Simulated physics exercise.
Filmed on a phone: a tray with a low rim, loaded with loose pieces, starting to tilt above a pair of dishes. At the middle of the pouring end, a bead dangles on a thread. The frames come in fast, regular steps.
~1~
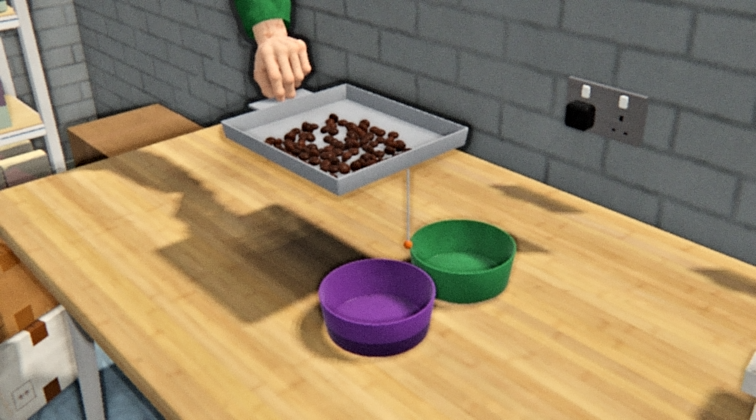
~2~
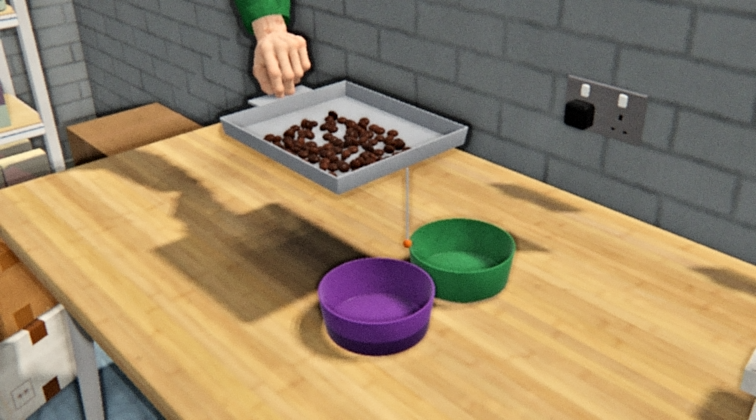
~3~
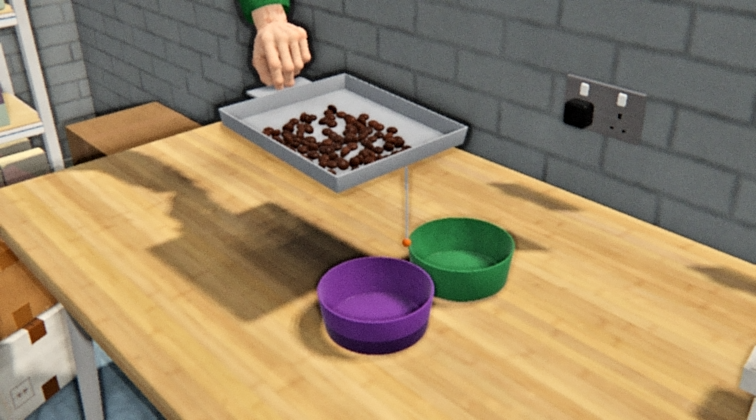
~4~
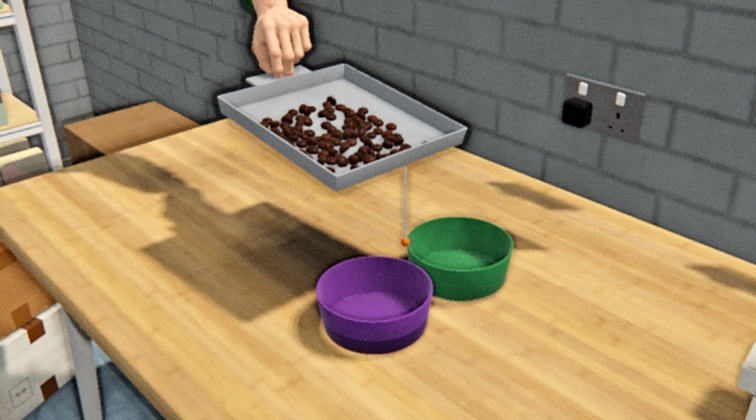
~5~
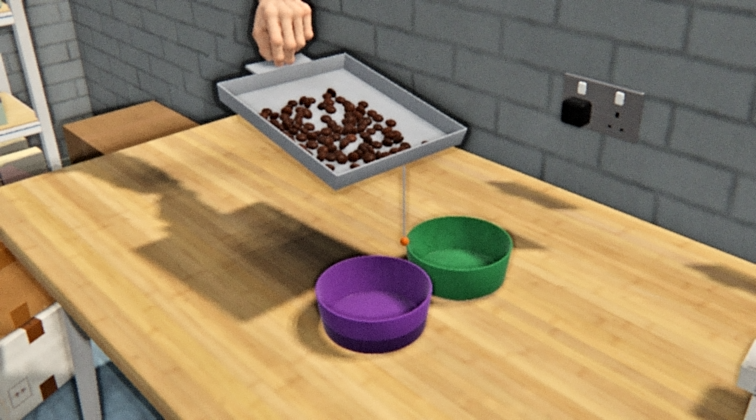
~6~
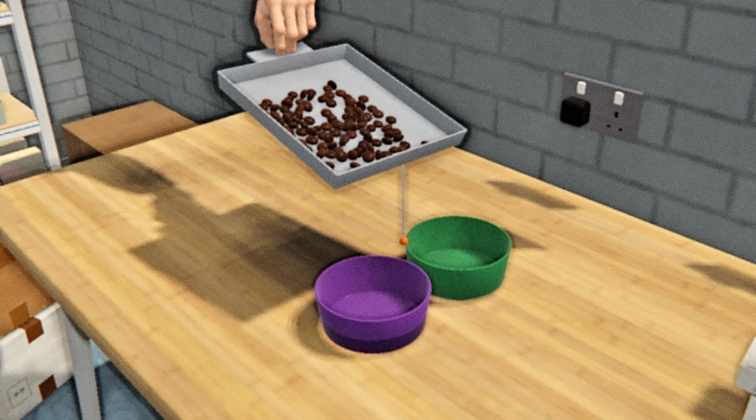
Hand raising the handle end of a grey tray of dark brown pieces, slanting it gradually above purple and green bowls.
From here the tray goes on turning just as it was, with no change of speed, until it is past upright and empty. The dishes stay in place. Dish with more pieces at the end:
More lands right.
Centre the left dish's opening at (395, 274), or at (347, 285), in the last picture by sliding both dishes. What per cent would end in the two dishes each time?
80 % for the first, 60 % for the second.
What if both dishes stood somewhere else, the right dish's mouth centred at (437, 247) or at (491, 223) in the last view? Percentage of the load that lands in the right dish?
You'd get 70 in a hundred first and 20 in a hundred after that.
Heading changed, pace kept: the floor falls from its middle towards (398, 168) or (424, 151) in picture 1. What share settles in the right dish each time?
The first try yields 30 percent and the second 90 percent.
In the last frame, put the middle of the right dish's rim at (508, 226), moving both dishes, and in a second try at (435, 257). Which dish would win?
Case one: The dish at left. Case two: The dish at right.
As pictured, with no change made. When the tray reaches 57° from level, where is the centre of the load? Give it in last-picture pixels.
Around (387, 137).
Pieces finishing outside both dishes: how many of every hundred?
Roughly 30 percent of the load.
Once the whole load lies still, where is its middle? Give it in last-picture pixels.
Near (456, 285), more or less.
Shortly afterwards, tray tipped steeply; the whole lot on the tray.
Next, tray tipped right over; all but a few on the tray; only a few in the left dish; only a few in the right dish; only a few outside both; only a few in the air.
Some moments later, tray tipped past a quarter turn; near a quarter in the left dish; near half in the right dish; near a quarter outside both.
In the end, tray tipped past a quarter turn; near a quarter in the left dish; near half in the right dish; near a quarter outside both.
